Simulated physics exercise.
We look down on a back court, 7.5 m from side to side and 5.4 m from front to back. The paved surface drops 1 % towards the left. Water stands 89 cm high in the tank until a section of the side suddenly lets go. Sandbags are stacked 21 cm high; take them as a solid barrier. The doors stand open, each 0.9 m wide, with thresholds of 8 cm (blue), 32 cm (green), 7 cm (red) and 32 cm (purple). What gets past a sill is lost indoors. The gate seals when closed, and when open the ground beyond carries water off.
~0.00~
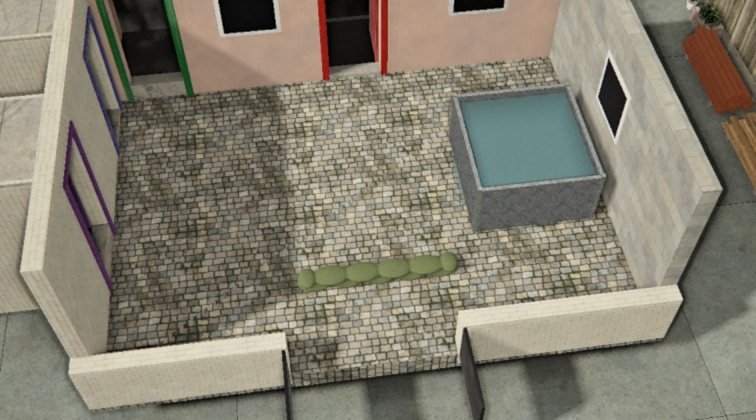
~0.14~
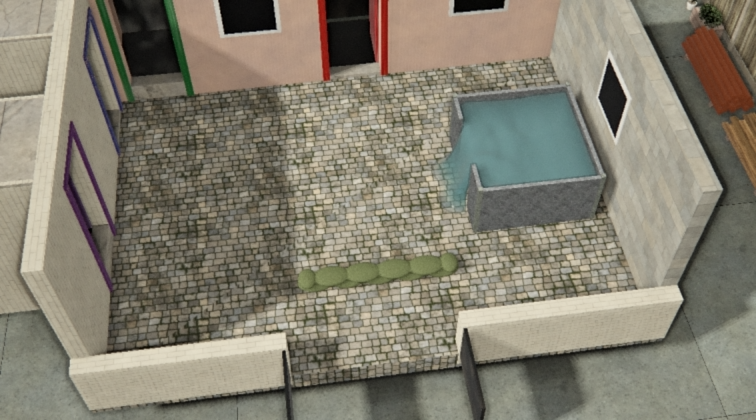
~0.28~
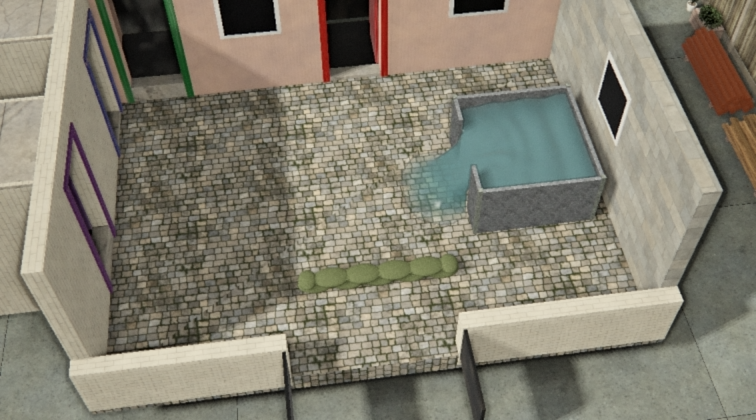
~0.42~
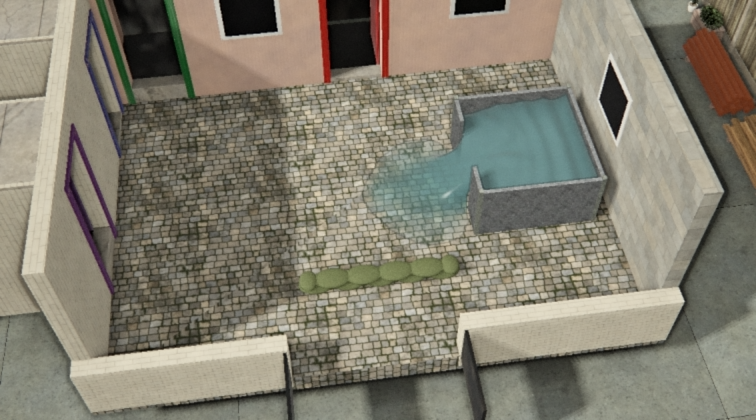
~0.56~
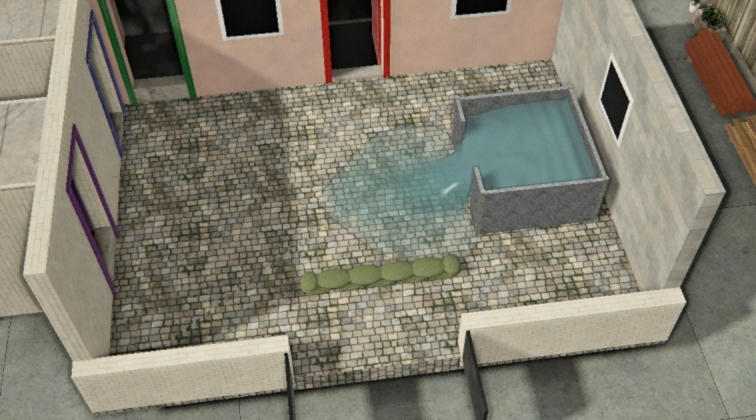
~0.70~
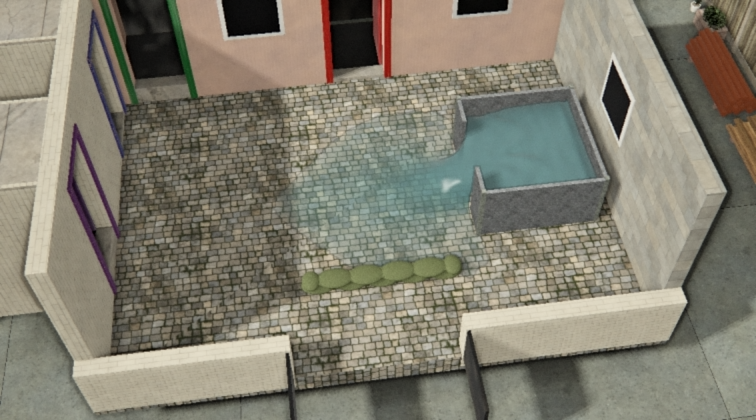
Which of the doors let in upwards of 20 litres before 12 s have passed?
Door by door: At the blue door it exceeds the limit; at the green door it does not reach the limit; at the red door it does not reach the limit; at the purple door it keeps below the limit.
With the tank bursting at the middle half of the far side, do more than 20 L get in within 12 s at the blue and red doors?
Against that limit: Blue over, red past it.
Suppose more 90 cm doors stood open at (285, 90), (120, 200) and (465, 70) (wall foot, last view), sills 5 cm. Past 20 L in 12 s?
In turn: Past it, past it, under.
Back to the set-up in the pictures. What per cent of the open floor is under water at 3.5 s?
Near 60 per cent is wet.
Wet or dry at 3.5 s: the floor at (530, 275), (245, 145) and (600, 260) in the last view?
In that order: Still dry, wet, not reached.
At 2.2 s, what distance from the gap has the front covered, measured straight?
Roughly 6.2 m.
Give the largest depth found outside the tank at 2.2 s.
Up to some 36 cm.
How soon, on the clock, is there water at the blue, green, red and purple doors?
Arrival: Blue 1.8 s, green 2.0 s, red 1.2 s, purple 1.4 s.
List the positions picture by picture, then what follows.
The first frame shows the tank at (525, 138) is whole and still, 89 cm deep.
In the second frame, water pours out at (466, 168) and has run 0.6 m, to (456, 210); typically 13 cm deep outside, 89 cm at the tank's back.
In the third frame, the front is at (421, 215), 0.9 m from the gap at (466, 171); 1.0 m2 of floor is under water; 89 cm left at the back of the tank.
In the fourth frame, water pours out at (467, 172) and has run 1.6 m, to (369, 201); typically 10 cm deep outside, 81 cm at the tank's back.
In the fifth frame, the front is at (328, 209), 2.2 m from the gap at (468, 173); 4.4 m2 of floor is under water; 76 cm left at the back of the tank.
In the sixth frame, water pours out at (469, 173) and has run 2.9 m, to (283, 211); typically 6 cm deep outside, 76 cm at the tank's back.
After 1.4 s water covers 45 % of the floor and is deepest (41 cm) near (453, 188); blue door not reached, green door not reached, red door 4 cm at the sill, 0 L in, purple door not reached.
After 2.2 s water covers 60 % of the floor and is deepest (36 cm) near (116, 275); blue door 18 cm at the sill, 6 L in, green door 13 cm at the sill, 0 L in, red door 6 cm at the sill, 1 L in, purple door 31 cm at the sill, 0 L in.
After 3.5 s water covers 60 % of the floor and is deepest (28 cm) near (111, 374); blue door 25 cm at the sill, 124 L in, green door 18 cm at the sill, 0 L in, red door 3 cm at the sill, 1 L in, purple door 23 cm at the sill, 4 L in.
After 7.0 s water covers 80 % of the floor and is deepest (16 cm) near (226, 252); blue door 14 cm at the sill, 288 L in, green door 12 cm at the sill, 0 L in, red door 7 cm at the sill, 2 L in, purple door 13 cm at the sill, 4 L in.
After 12.0 s water covers 95 % of the floor and is deepest (11 cm) near (111, 374); blue door 10 cm at the sill, 322 L in, green door 8 cm at the sill, 0 L in, red door 6 cm at the sill, 2 L in, purple door 10 cm at the sill, 4 L in.
